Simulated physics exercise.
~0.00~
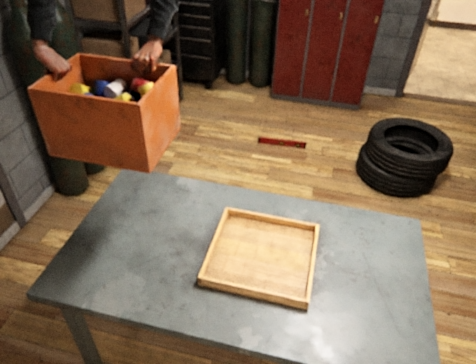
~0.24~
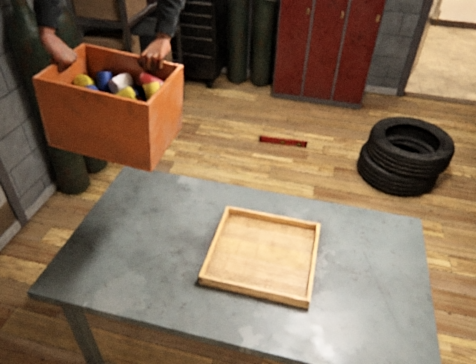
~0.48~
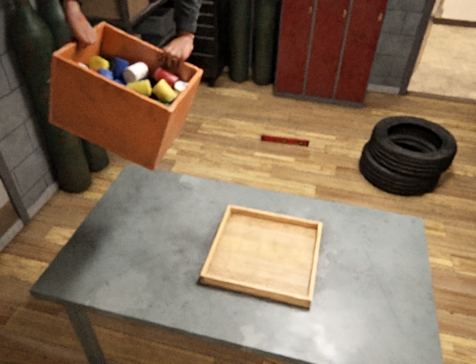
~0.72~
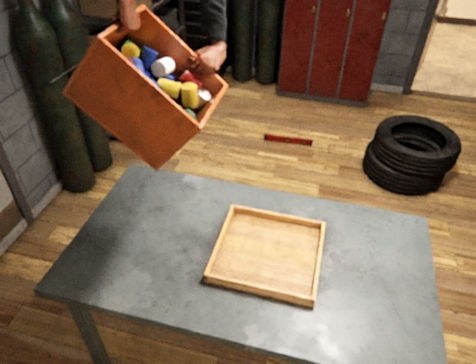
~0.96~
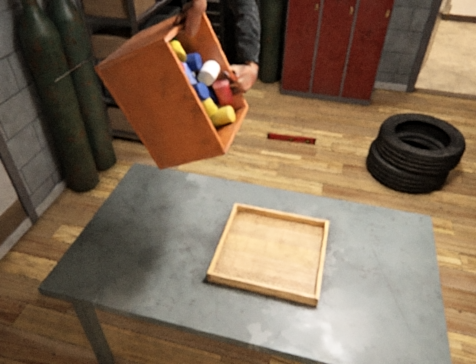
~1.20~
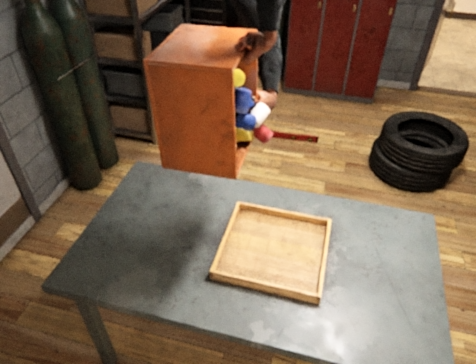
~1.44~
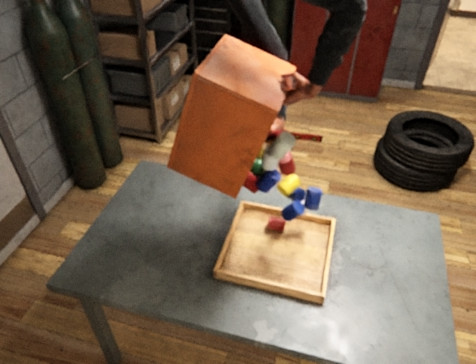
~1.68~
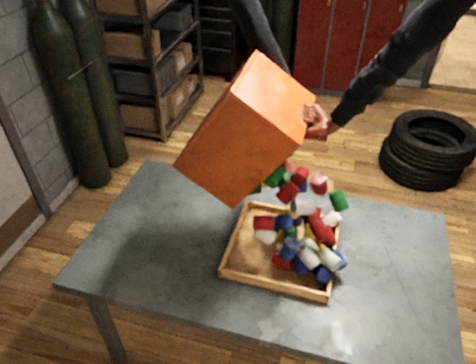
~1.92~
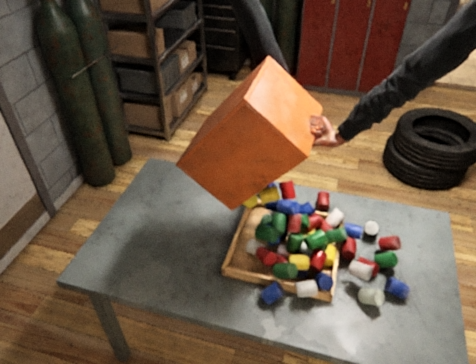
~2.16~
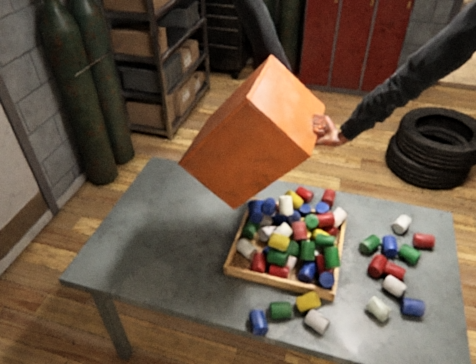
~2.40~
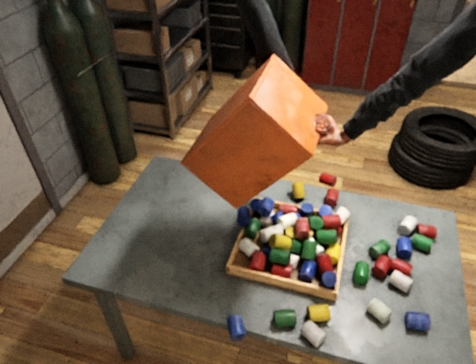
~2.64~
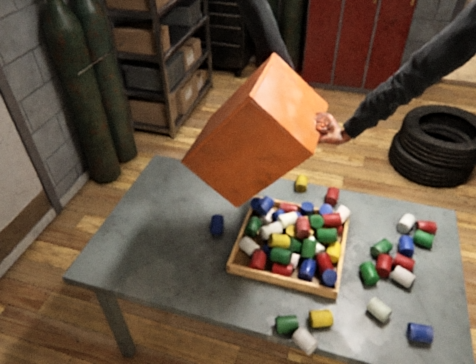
Orange tote being tipped by a pair of hands, spilling colourful small jars that heap in a wooden tray and scatter across the table.
